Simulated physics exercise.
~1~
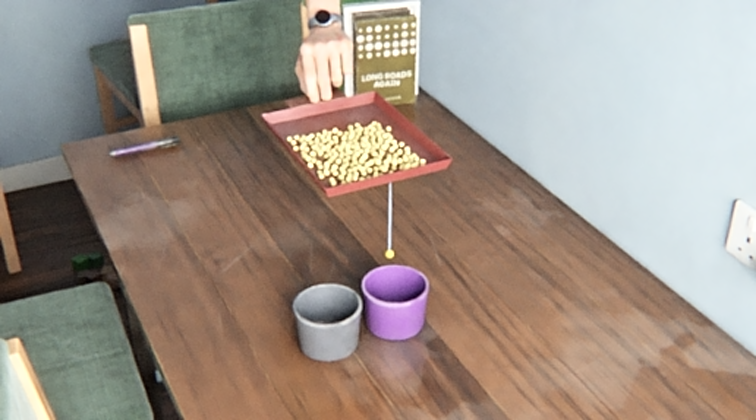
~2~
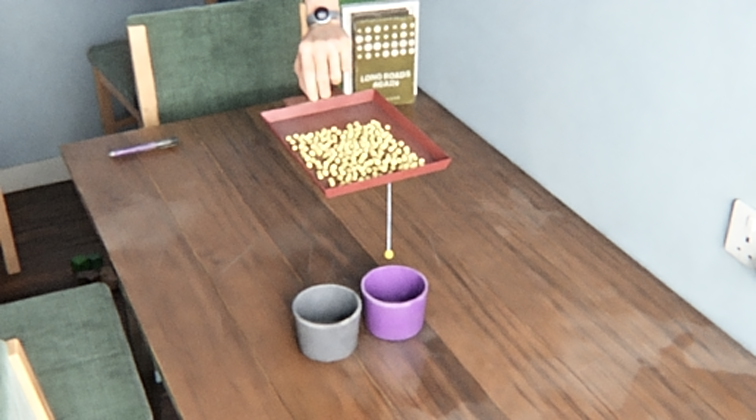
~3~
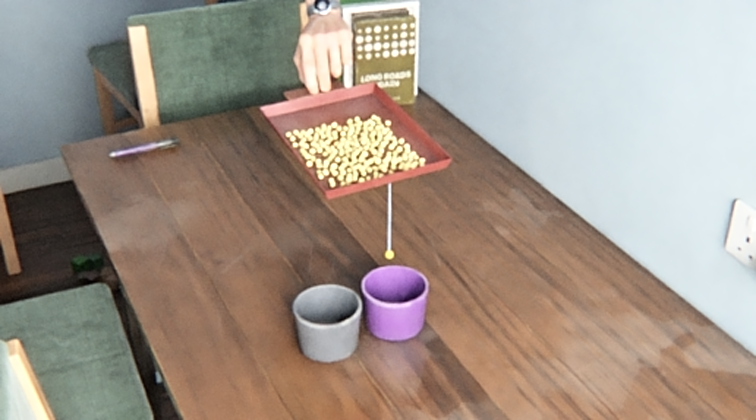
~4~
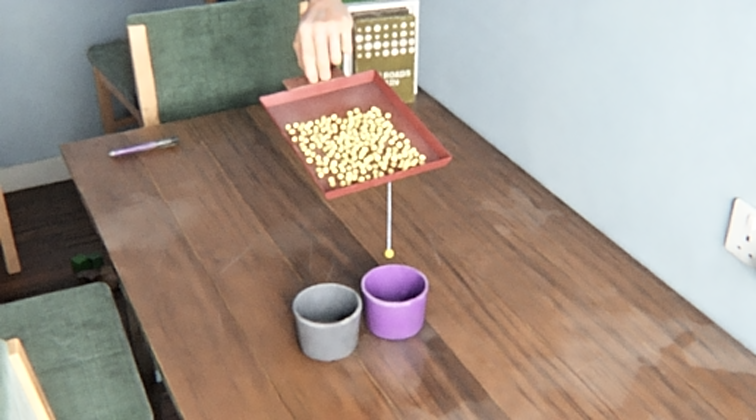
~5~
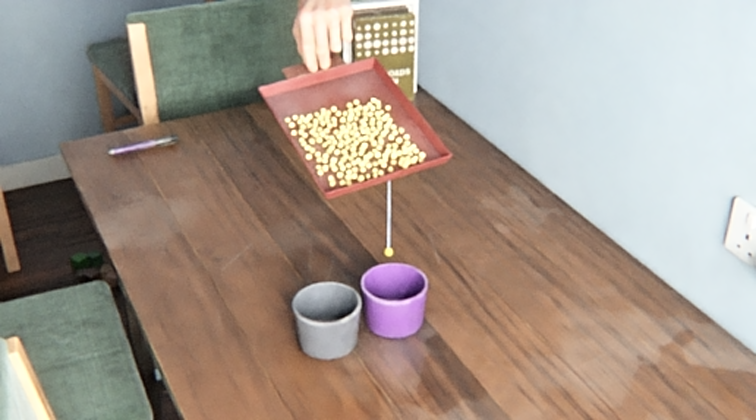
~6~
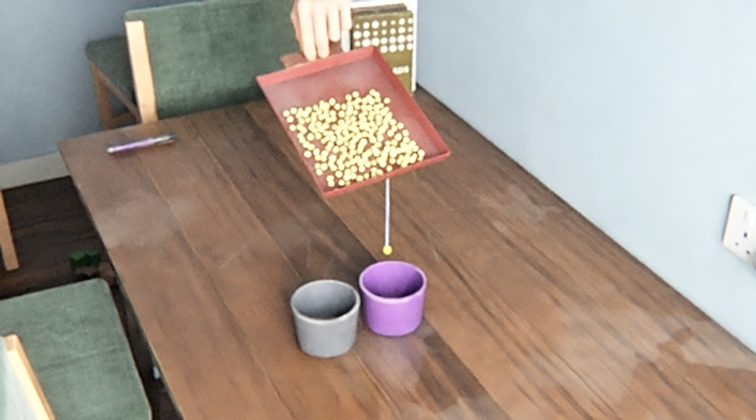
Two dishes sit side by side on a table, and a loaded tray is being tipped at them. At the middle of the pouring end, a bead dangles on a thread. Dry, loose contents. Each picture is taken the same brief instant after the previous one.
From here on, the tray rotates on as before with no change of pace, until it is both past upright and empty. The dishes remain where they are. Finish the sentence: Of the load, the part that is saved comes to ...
More than half of it.
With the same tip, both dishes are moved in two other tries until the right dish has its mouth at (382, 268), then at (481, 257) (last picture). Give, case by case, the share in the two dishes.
You'd get near 80 per cent and afterwards near 20 per cent.
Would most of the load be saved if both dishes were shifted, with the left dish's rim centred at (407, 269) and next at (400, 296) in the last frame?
Shy of half, then shy of half.
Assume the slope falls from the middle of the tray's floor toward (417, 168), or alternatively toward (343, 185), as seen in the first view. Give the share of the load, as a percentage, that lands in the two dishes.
First heading 0 %, second heading 30 %.
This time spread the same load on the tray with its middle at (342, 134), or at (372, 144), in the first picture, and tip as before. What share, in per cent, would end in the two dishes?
Shares in turn: 70 % and 70 %.
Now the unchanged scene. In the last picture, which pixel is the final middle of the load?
Close to (358, 323), more or less.
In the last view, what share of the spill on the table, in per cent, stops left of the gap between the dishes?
It comes to about 60 percent.
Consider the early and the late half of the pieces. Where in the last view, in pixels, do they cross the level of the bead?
Around (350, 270), followed by around (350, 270).
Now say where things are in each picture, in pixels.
Corners of the pouring end at (328, 186) and (447, 158), level; middle of the load at (355, 152), soya beans; left dish at (341, 338); right dish at (410, 317); bead on its thread at (390, 254), in the first frame.
Corners of the pouring end at (327, 187) and (446, 158), level; middle of the load at (354, 151), in the second frame.
Corners of the pouring end at (328, 189) and (447, 157), tipped barely, lowest at the left corner; middle of the load at (354, 149), in the third frame.
Corners of the pouring end at (328, 190) and (447, 156), tipped a little, lowest at the left corner; middle of the load at (354, 144), in the fourth frame.
Corners of the pouring end at (328, 190) and (447, 153), tipped a little, lowest at the left corner; middle of the load at (354, 139), in the fifth frame.
Corners of the pouring end at (326, 190) and (445, 151), tipped clearly, lowest at the left corner; middle of the load at (353, 135); left dish at (339, 334); right dish at (407, 313), in the sixth frame.
Soon, tray tipped steeply; nearly all on the tray; a stray few in the left dish; a stray few in the air.
A while on, tray tipped right over; about a quarter on the tray; about a quarter in the left dish; about a quarter in the right dish; a small part outside both; about a third in the air.
Towards the end, tray tipped past a quarter turn; about a third in the left dish; about a third in the right dish; about a quarter outside both.
Finally, tray tipped past a quarter turn; about a third in the left dish; about a third in the right dish; about a quarter outside both.
